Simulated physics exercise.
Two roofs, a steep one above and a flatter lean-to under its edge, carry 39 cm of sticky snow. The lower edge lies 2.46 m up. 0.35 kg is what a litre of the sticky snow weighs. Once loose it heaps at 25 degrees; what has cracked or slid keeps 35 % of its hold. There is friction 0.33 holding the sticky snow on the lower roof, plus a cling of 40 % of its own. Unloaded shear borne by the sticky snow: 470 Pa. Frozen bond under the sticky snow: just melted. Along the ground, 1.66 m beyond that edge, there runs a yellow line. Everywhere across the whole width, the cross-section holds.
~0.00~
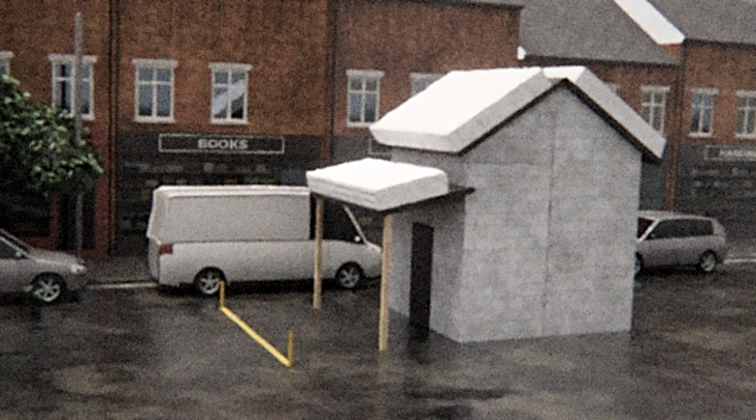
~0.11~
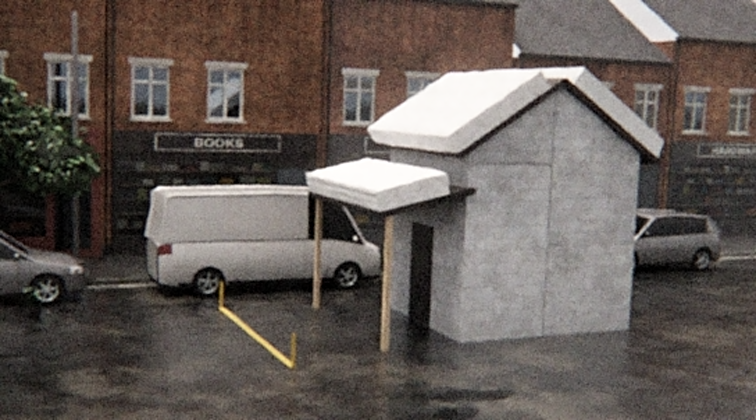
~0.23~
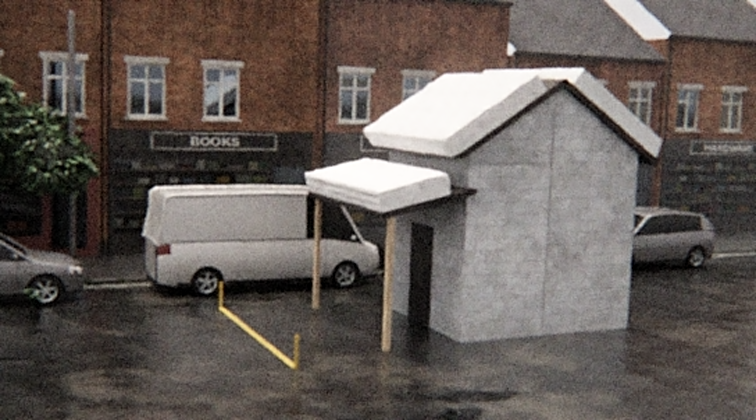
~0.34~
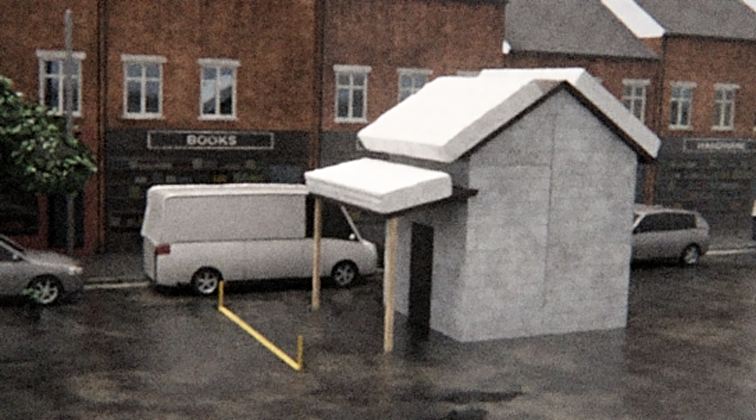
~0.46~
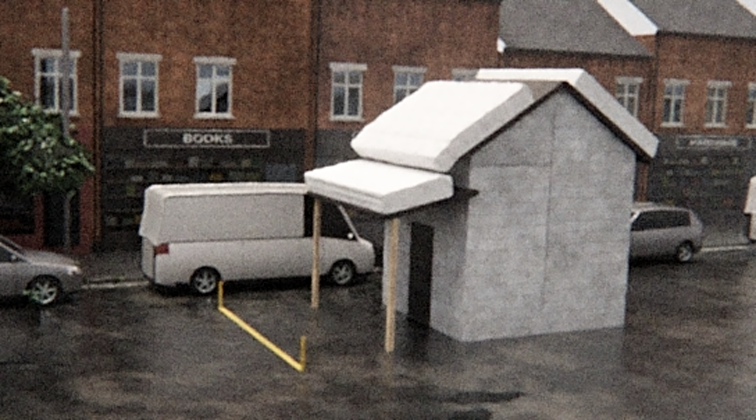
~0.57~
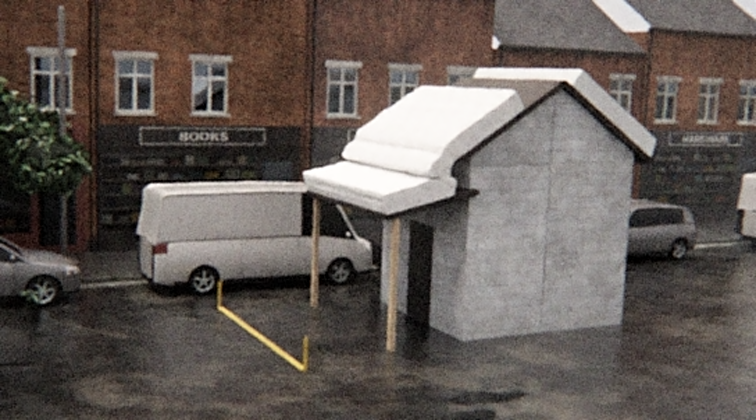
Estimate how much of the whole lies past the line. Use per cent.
37 %.
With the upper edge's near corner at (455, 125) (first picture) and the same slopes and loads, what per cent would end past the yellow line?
Share past the line: About 45 %.
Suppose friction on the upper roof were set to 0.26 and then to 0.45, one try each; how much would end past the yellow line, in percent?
One try each gives 30 % and then 12 %.
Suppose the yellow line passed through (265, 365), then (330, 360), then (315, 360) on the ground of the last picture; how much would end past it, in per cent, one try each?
Roughly 25 %, then 55 %, then 45 %.
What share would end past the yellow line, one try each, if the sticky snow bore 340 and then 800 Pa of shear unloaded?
Respectively 40 % and 25 %.
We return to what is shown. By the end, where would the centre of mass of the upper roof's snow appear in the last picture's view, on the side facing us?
Around (306, 321).
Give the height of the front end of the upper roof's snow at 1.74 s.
Somewhere around 0.0 metres, I'd say.
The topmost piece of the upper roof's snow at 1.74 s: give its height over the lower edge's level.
Some 0.6 m.
By 1.11 s, none is below the lower edge and 0 % is past the line.
By 1.74 s, 52 % is below the lower edge and 6 % is past the line.
By 2.37 s, 74 % is below the lower edge and 36 % is past the line.
By 3.00 s, 75 % is below the lower edge and 37 % is past the line.
By 3.40 s, at the end, 75 % is below the lower edge and 37 % is past the line.
